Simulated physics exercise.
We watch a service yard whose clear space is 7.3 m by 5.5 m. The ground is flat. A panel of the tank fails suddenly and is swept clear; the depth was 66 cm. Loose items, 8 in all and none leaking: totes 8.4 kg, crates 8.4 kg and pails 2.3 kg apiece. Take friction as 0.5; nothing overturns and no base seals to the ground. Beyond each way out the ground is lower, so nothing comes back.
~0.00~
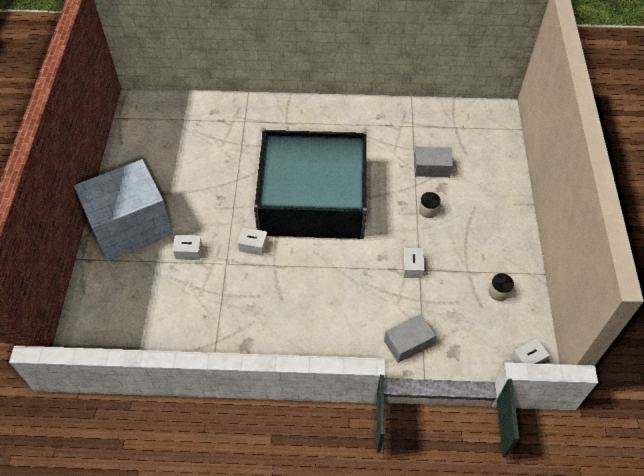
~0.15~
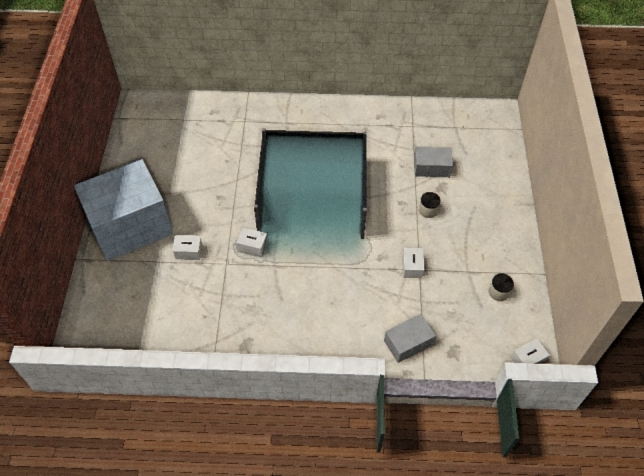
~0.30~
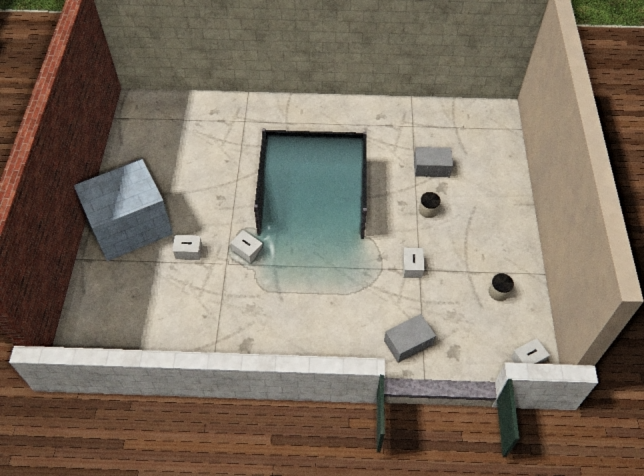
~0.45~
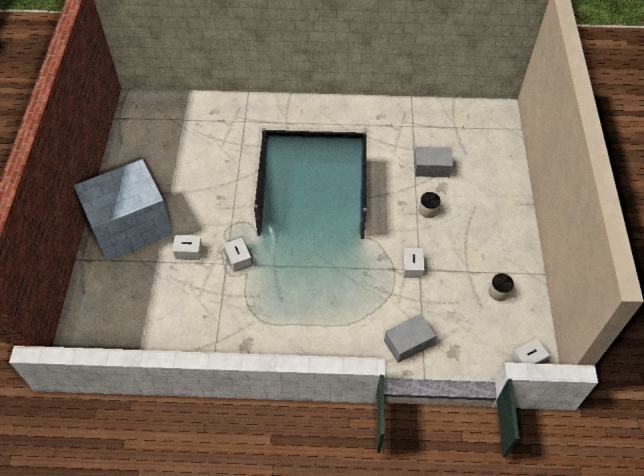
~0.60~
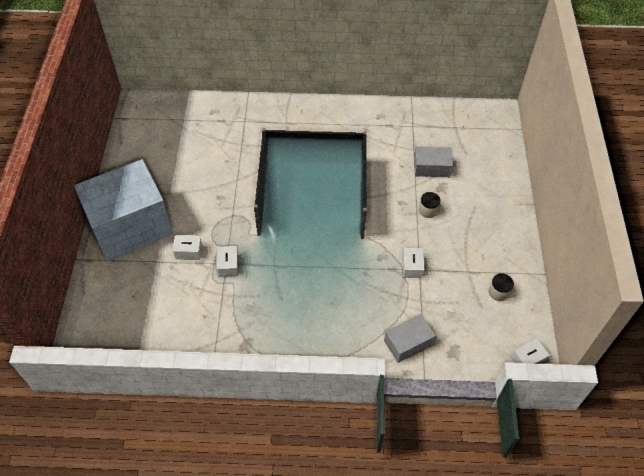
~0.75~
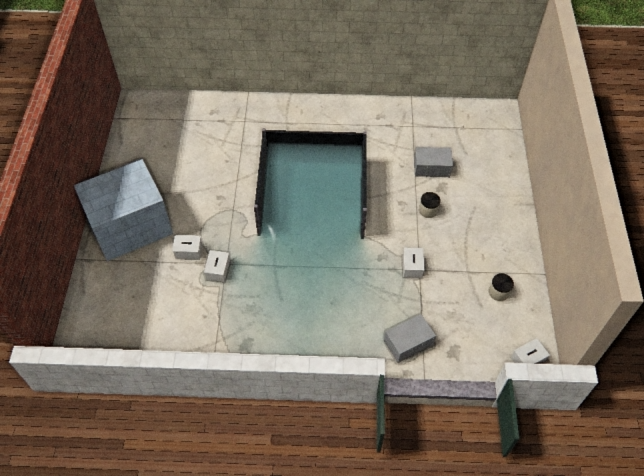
Water poured out of the near side of a dark-framed tank and spread across the pale floor toward the front wall, pushing one small light box forward and to the left while everything else stayed put.
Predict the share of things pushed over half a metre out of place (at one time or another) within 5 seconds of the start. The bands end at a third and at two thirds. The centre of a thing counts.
It is between one and two thirds.
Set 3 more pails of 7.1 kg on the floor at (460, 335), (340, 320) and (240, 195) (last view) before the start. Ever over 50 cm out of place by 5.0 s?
In turn: More, over, less.
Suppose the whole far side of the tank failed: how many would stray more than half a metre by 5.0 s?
In that case 1 of them.
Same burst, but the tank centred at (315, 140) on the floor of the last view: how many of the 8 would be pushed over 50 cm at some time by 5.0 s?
Then 6.
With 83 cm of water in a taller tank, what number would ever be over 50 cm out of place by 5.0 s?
Then 5.
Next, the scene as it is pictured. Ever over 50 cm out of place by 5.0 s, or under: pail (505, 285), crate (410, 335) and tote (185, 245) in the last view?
In that order: Over, more, short of it.
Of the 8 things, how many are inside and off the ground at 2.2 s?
At that moment 0.
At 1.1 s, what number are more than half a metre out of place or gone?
By then 1.
After 1.1 s 1 of 8 are over 50 cm from their spots; 0 afloat.
After 2.2 s 2 of 8 are over 50 cm from their spots; 0 afloat.
After 3.5 s 3 of 8 are over 50 cm from their spots; 0 afloat.
After 5.0 s 4 of 8 are over 50 cm from their spots, and 4 have been at some point; 2 afloat.
